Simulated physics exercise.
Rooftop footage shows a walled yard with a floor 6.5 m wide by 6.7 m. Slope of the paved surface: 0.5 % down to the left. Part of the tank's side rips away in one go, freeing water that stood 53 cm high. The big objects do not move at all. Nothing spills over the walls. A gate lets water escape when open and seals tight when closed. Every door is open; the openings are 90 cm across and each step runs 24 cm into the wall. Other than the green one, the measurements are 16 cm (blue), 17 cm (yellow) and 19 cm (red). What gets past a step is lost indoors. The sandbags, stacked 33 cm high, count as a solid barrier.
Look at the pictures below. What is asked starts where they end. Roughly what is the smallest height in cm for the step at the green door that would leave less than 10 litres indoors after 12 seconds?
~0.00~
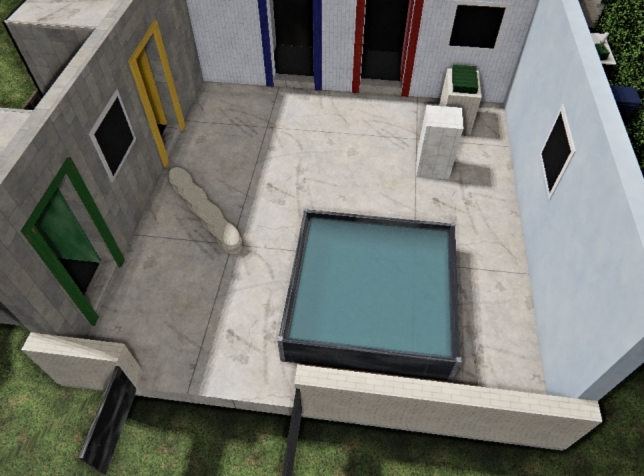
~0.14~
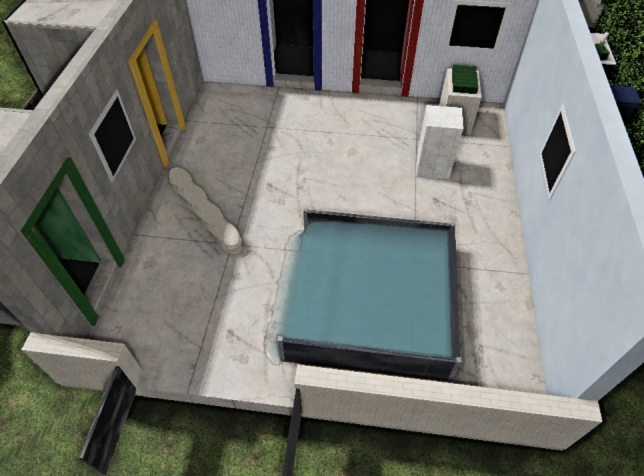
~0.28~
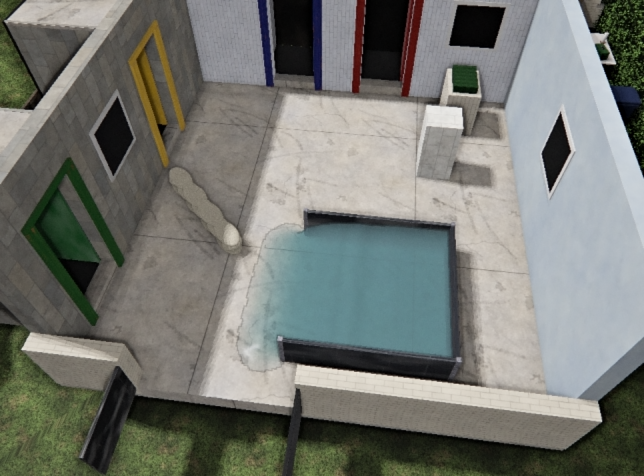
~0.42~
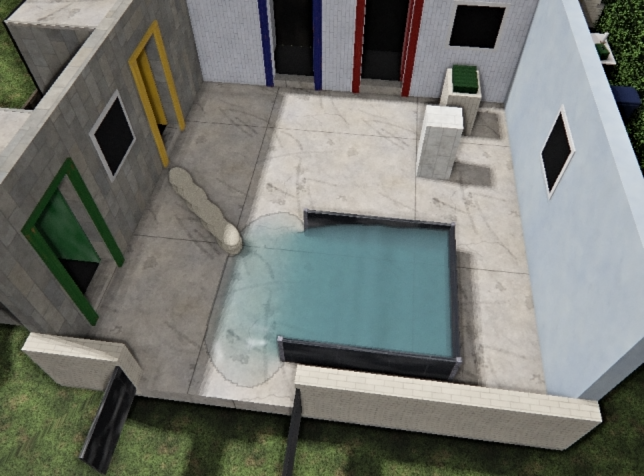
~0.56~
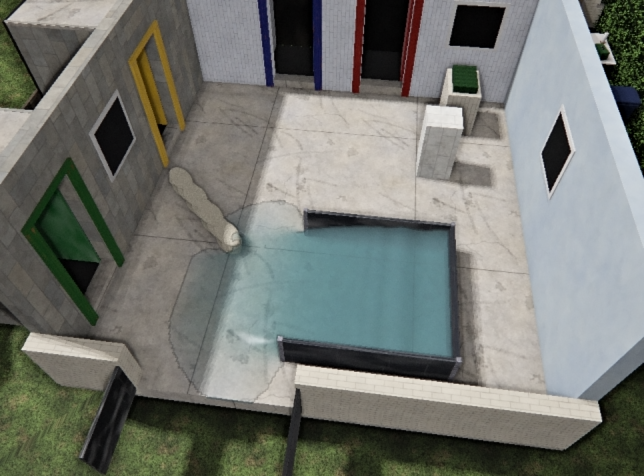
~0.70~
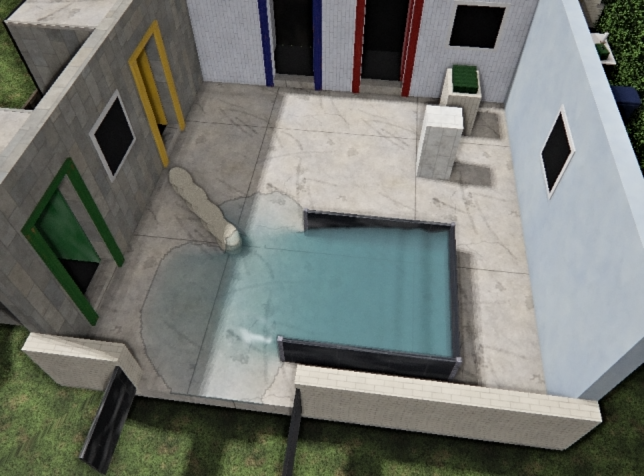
Close to 31 cm.
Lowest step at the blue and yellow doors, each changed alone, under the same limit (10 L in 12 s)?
About 6.5 cm at blue and 9.0 cm at yellow.
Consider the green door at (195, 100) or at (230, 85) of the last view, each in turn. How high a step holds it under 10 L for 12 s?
You'd want about 17 cm there first, then about 20 cm.
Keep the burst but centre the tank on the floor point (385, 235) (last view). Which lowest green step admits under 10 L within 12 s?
A height near 13.5 cm.
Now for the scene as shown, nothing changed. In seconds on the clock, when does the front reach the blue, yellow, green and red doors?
The blue door gets it at 3.6 s, the yellow door at 1.6 s, the green door at 0.9 s and the red door at 5.0 s.
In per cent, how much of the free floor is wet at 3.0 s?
Approximately 40 % of the floor.
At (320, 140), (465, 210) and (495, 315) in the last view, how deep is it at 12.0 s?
Close to 2, 3 and 1 cm, one after the other.
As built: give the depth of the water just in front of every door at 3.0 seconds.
Blue door 0 cm, yellow door 12 cm, green door 30 cm, red door 0 cm.
After 1.4 s water covers 25 % of the floor, deepest (36 cm) near (111, 287); 33 cm at the green door, 13 litres in over its 16 cm step.
After 3.0 s water covers 40 % of the floor, deepest (30 cm) near (102, 307); 30 cm at the green door, 154 litres in over its 16 cm step.
After 12.0 s water covers 85 % of the floor, deepest (6 cm) near (180, 135); 5 cm at the green door, 204 litres in over its 16 cm step.
At the green door as built, the water arrived by 0.9 s and peaked near 34 cm at 2.0 s.
With a step of 26.5 cm, 40 litres would have come in within the 12 s; with 35.5 cm, 1 litre. So under 10 litres takes about 31 cm.
